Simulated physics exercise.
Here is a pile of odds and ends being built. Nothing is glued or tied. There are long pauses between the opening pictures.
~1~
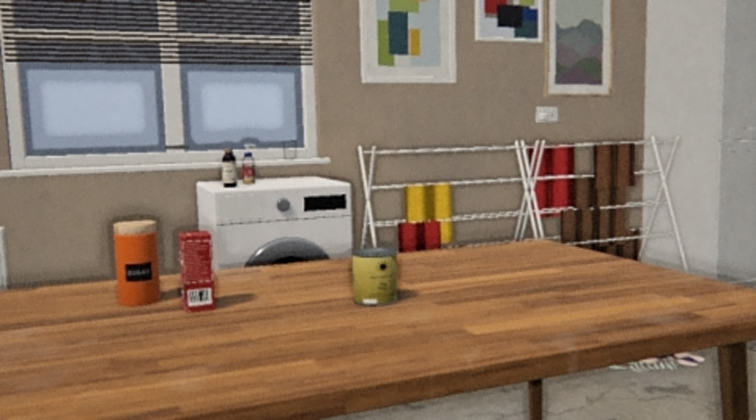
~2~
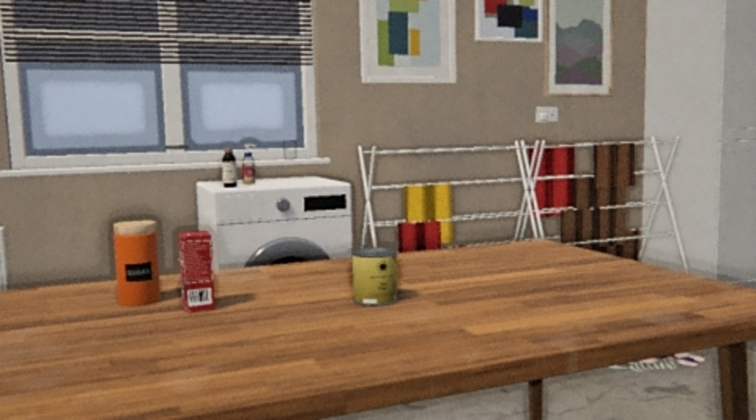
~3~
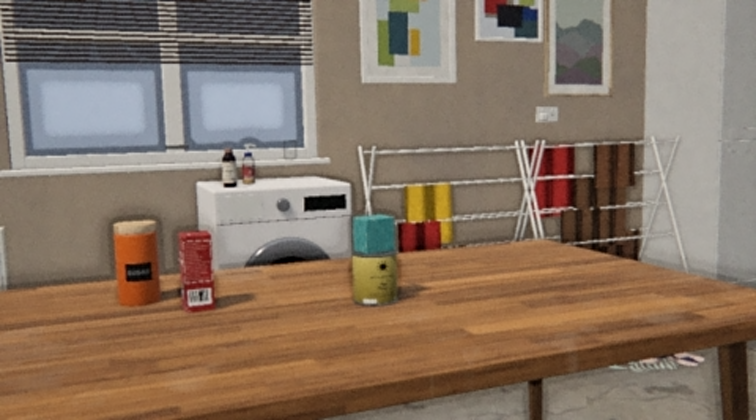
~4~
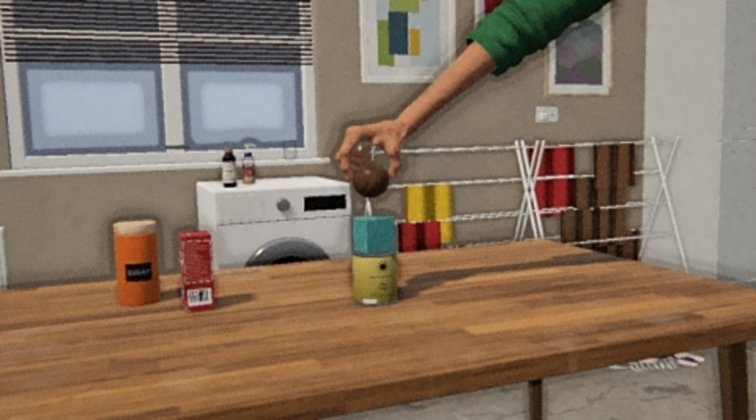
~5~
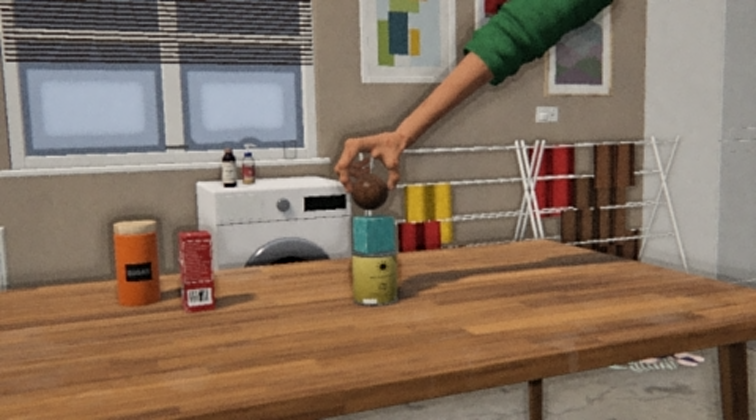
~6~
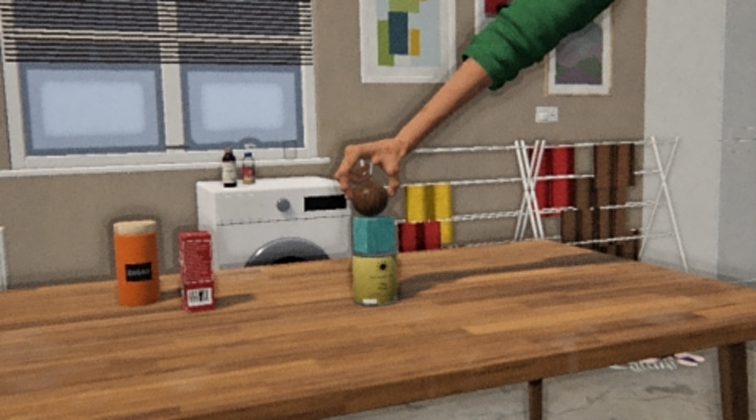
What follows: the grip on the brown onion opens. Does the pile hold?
Here the pile stays up.
Then, 0.20 s past the last view, nothing moves.
Then, 0.60 s past the last view, brown onion resting near (370, 199).
Finally, all 5 still in place. Final places as the last picture's camera would see them, brown onion near (370, 199). The pile holds.
